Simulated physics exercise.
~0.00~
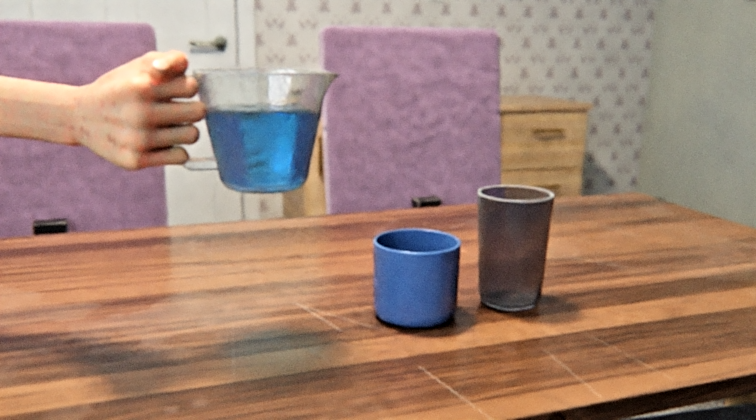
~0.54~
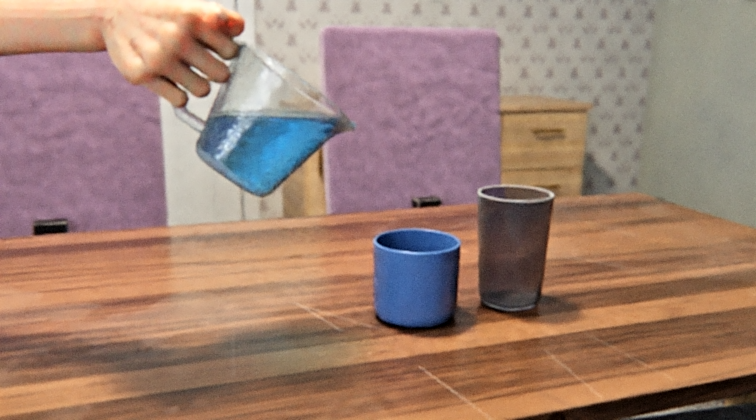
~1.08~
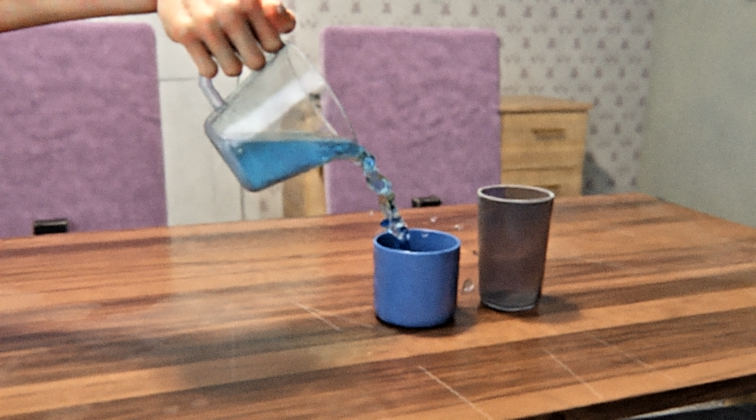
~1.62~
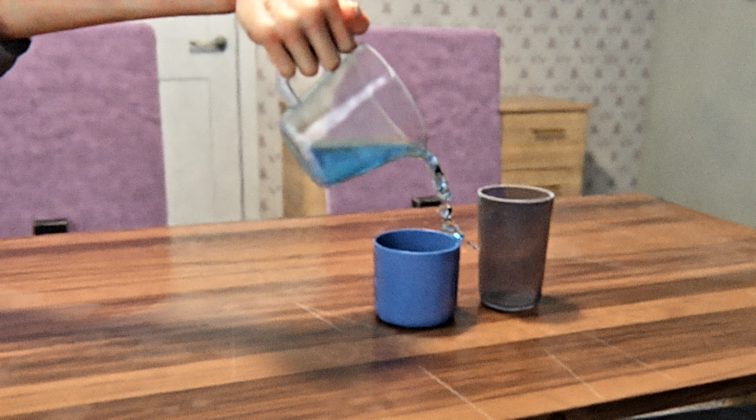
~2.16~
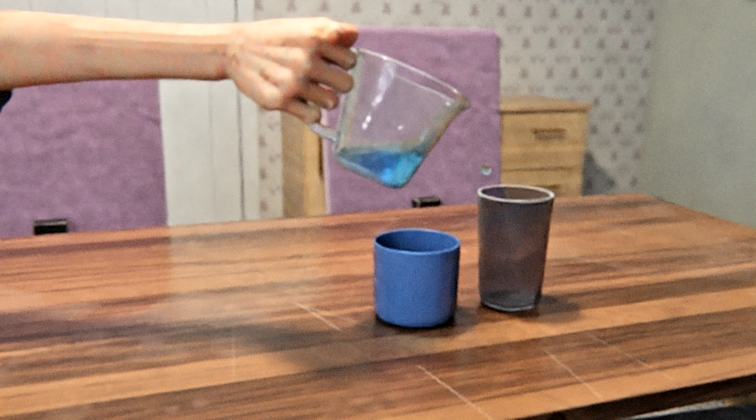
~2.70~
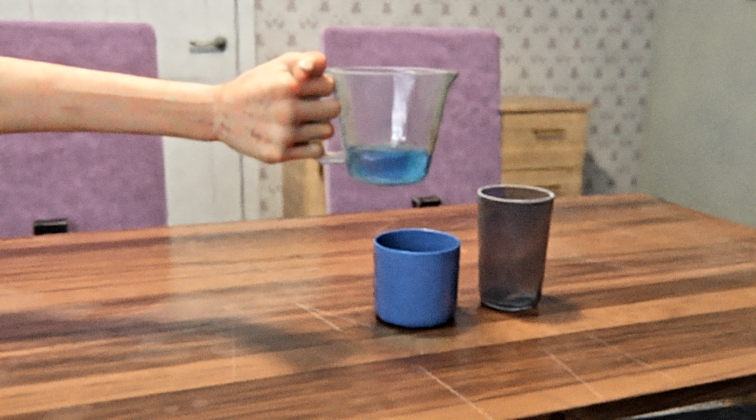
Hand-held clear jug tilting and pouring blue liquid toward a blue mug, moving right, then righting with some liquid left.
